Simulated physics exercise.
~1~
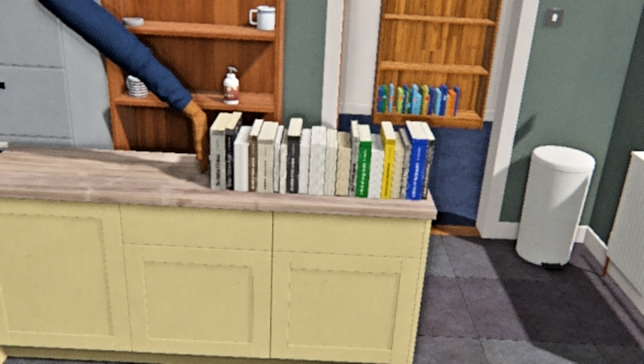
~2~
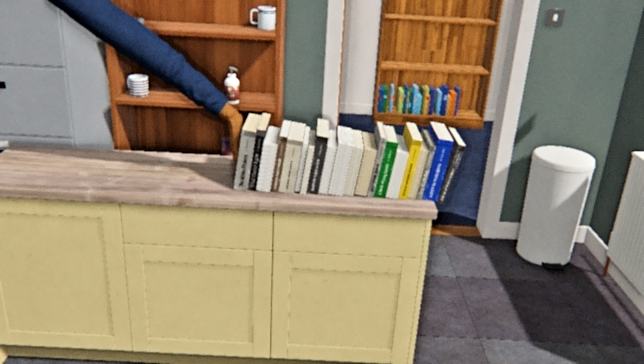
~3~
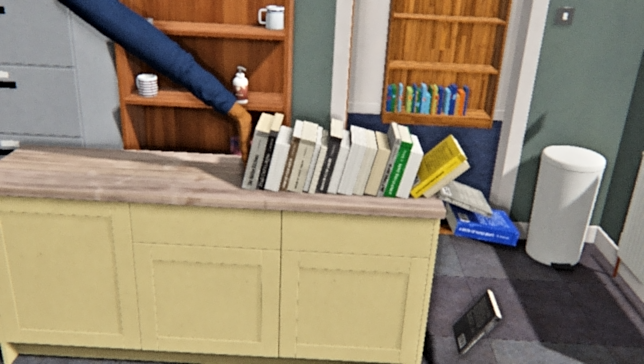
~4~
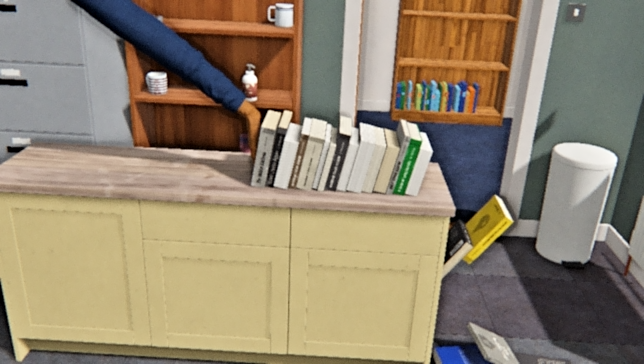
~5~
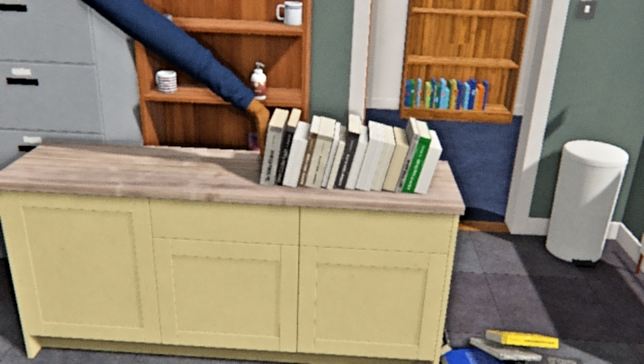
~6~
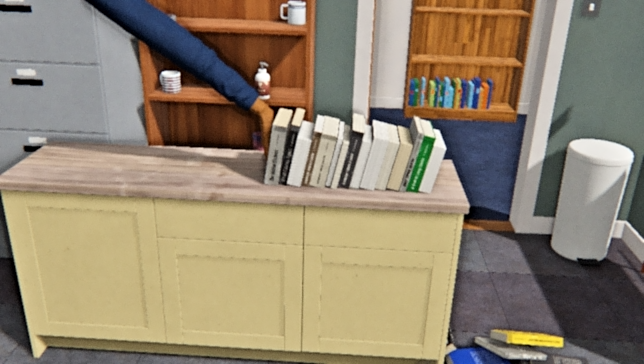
A hand pushes a row of books along a counter until several, including yellow, fall off.
